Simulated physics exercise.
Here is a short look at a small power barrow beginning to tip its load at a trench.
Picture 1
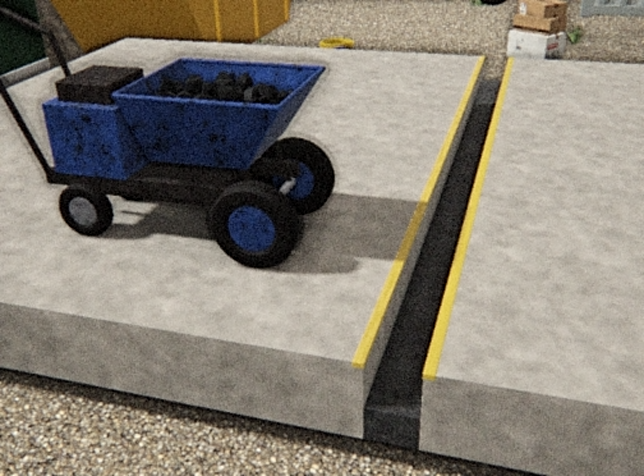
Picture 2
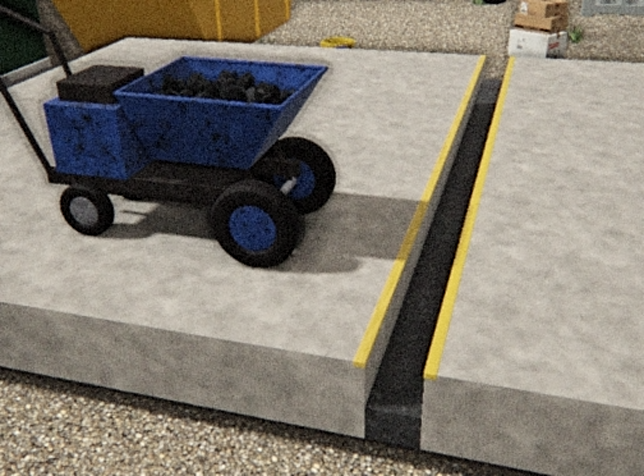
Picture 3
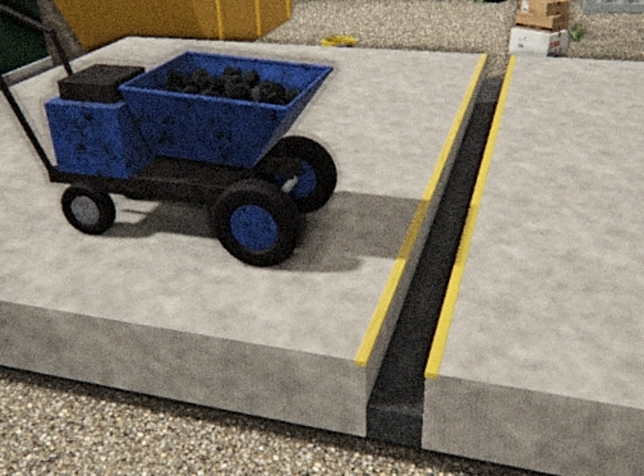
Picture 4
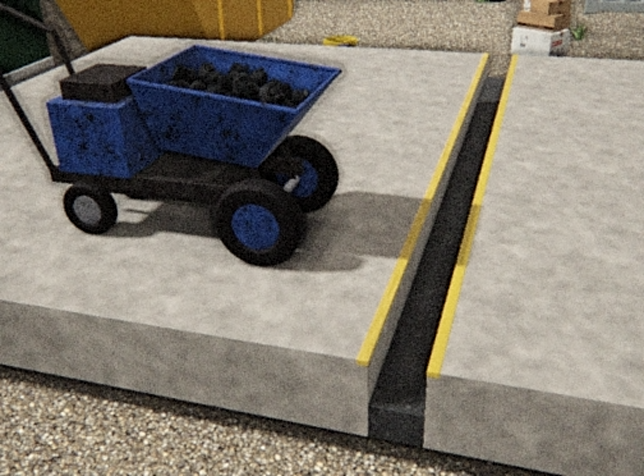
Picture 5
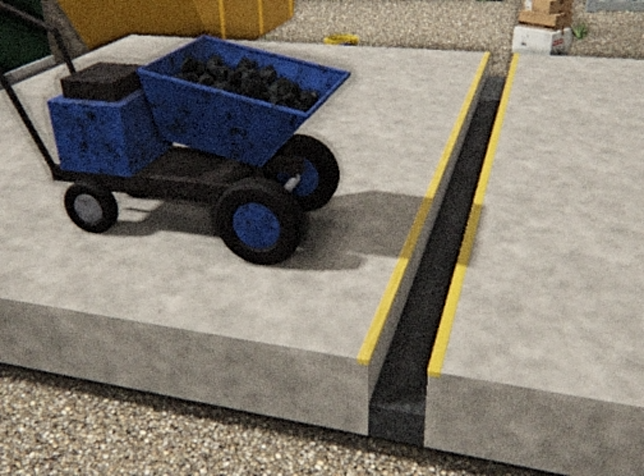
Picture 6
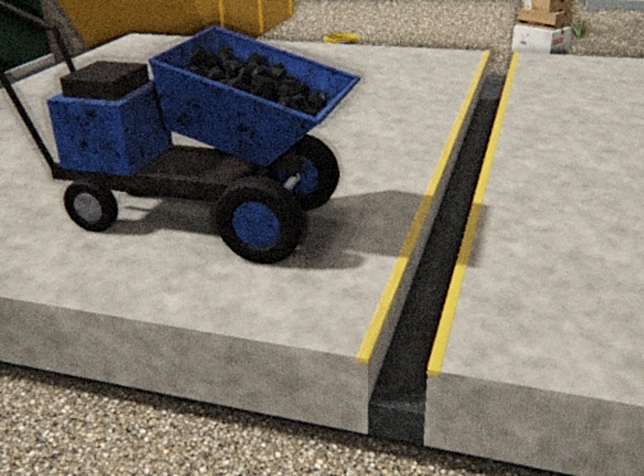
A blue power barrow loaded with black lumps stood still on a concrete slab beside a narrow, yellow-edged trench, then its skip gradually tilted forward to the right, the lumps still inside.
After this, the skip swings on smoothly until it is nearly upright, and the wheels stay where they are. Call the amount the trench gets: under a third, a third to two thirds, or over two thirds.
Amount in the trench: Over two thirds.
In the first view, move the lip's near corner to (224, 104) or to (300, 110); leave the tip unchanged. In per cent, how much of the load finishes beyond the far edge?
That works out to 0 per cent for the first position and 30 per cent for the second.
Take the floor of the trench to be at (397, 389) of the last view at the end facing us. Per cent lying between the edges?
I'd guess about 60 %.
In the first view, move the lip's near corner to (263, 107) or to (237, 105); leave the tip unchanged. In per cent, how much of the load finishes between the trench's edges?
The share would be near 70 percent, and then near 50 percent.
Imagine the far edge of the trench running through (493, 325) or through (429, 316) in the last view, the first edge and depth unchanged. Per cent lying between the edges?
The first try comes to close to 100 per cent, the next to 50 per cent.
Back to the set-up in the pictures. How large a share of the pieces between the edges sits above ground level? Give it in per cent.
About 25 per cent.
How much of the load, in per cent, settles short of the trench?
I'd estimate about 5 per cent of the load.
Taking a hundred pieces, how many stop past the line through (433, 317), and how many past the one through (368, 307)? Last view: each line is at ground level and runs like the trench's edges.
In order: 20 percent, then 90 percent.
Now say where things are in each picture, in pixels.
In the first picture, lip of the skip at (279, 109), level; top of the load at (227, 101), lumps of coal; first edge of the trench at (378, 313); far edge at (443, 323), the trench under half as wide as the skip, and about as deep as wide.
In the second picture, lip of the skip at (281, 109), level; top of the load at (229, 100).
In the third picture, lip of the skip at (287, 110), tipped barely; top of the load at (219, 101).
In the fourth picture, lip of the skip at (297, 112), tipped a little; top of the load at (212, 78).
In the fifth picture, lip of the skip at (307, 116), tipped a little; top of the load at (207, 83).
In the sixth picture, lip of the skip at (319, 122), tipped clearly; top of the load at (216, 77); first edge of the trench at (383, 309); far edge at (447, 318).
Soon, skip tipped steeply; all in the skip.
A while on, skip tipped right over; most in the skip; a stray few short of the trench; a small part in or heaped over the trench; a stray few falling.
Towards the end, skip tipped right over; about a quarter in the skip; a stray few short of the trench; about two thirds in or heaped over the trench; a small part beyond it.
Finally, skip tipped right over; a small part in the skip; a small part short of the trench; most in or heaped over the trench; a small part beyond it.
